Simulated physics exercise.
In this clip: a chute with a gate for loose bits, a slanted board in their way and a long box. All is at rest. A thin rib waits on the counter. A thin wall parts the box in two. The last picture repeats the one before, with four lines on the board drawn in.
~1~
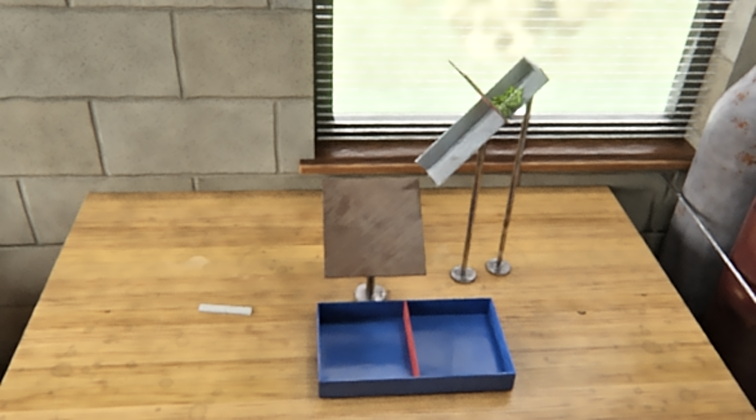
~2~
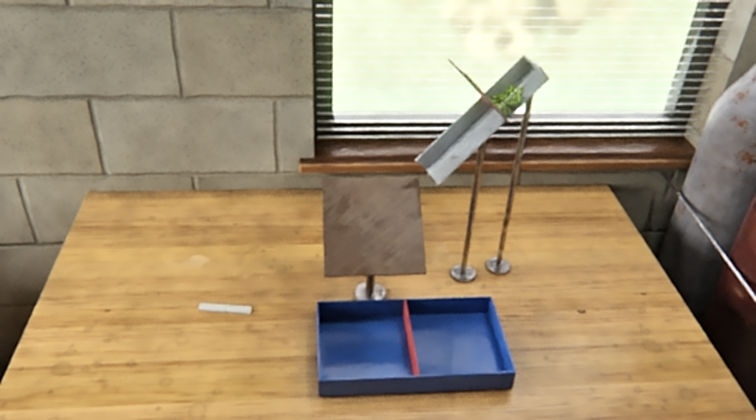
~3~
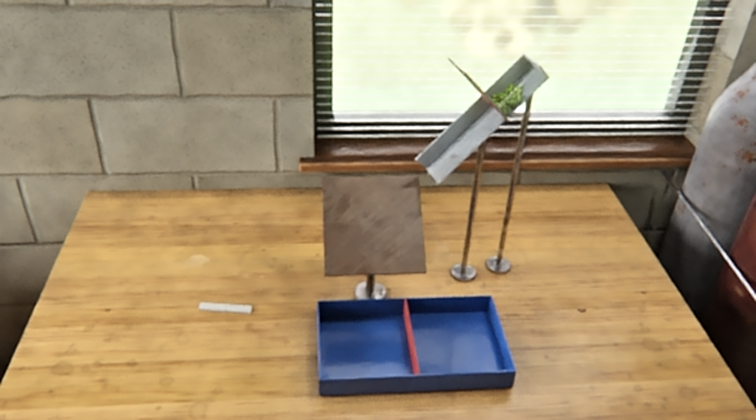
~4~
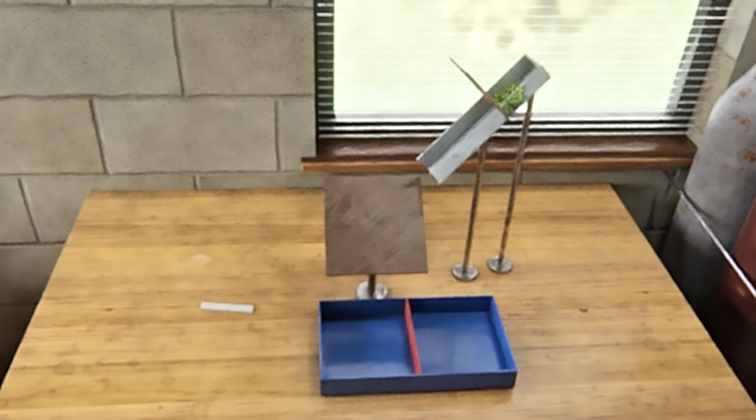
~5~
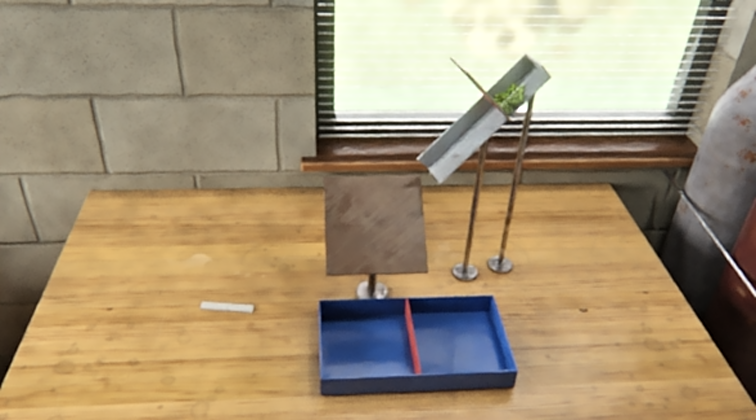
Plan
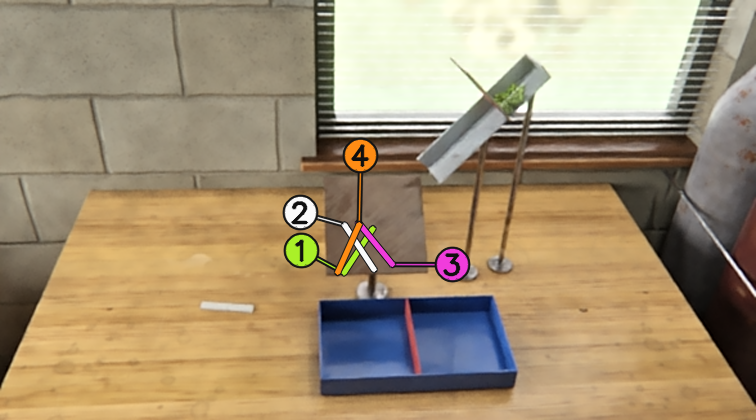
Green bits resting behind a stick gate in a tilted metal chute above a brown slanted board and divided blue box, nothing moving.
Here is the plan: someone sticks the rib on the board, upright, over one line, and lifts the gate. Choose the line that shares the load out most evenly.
Take 3.
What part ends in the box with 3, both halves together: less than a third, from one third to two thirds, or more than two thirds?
Line 3 gives more than two thirds.
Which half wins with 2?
The left half.
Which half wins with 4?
More lands on the left.
On the marked copy, line 1 from (372, 228) to (343, 272); line 2 from (344, 224) to (374, 269); line 3 from (358, 222) to (392, 264); line 4 from (359, 224) to (337, 272).
If 1 is chosen, of what is caught, every piece in the left half, not one piece in the right.
If 2 is chosen, of what is caught, almost all in the left half, about a tenth in the right.
If 3 is chosen, of what is caught, roughly a third in the left half, roughly two thirds in the right.
If 4 is chosen, of what is caught, every piece in the left half, not one piece in the right.
